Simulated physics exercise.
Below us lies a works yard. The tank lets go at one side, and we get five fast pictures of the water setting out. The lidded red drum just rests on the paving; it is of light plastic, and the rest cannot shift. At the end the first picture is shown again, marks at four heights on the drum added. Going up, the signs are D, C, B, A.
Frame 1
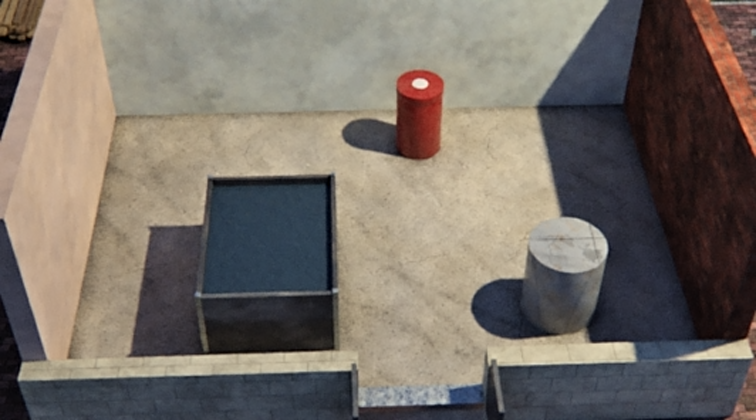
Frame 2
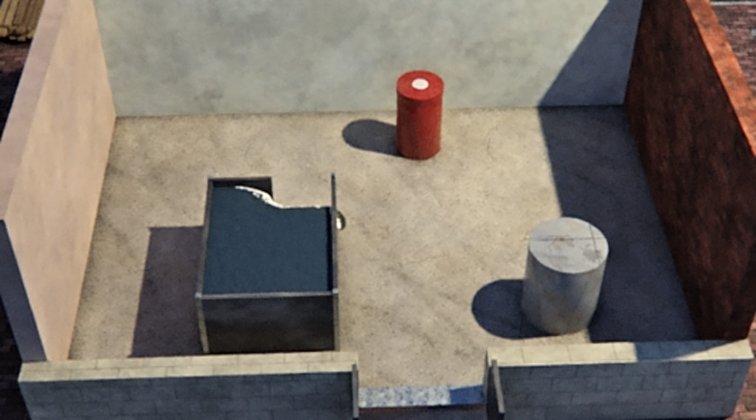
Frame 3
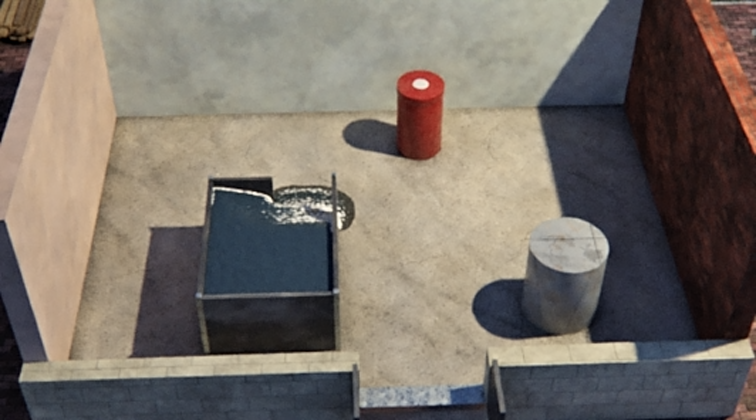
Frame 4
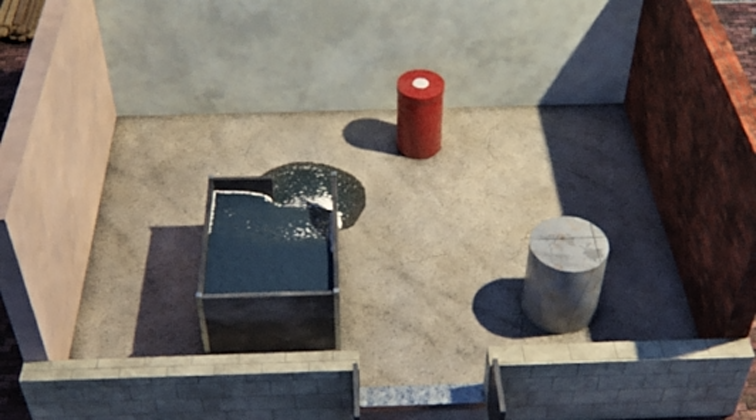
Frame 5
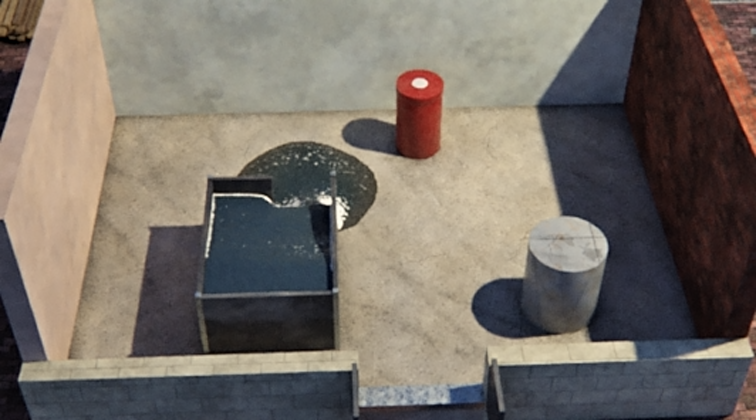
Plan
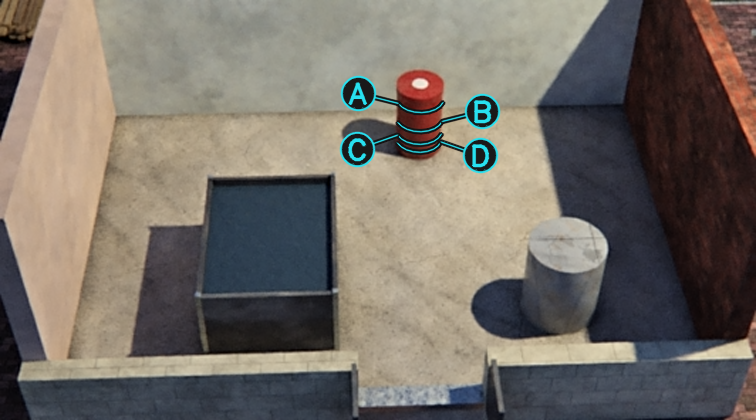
Water in a full, open-topped tank at the left of a walled yard starts to pour out through a gap at its back right corner. It spreads over the ground behind the tank in a dark, glistening, widening puddle, while the red drum and the pale grey cylinder stay still.
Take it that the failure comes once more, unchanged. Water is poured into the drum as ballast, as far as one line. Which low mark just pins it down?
C will do.
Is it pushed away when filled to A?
No.
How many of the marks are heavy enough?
Three of them.
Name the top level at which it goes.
D it is.
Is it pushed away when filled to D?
Yes, it does.
On the marked copy, A at (421, 112); B at (421, 131); C at (420, 144); D at (420, 152); from the bottom up D, C, B, A.
With A, it does not move.
With B, it does not move.
With C, it does not move.
With D, it is pushed about twice its own width away.
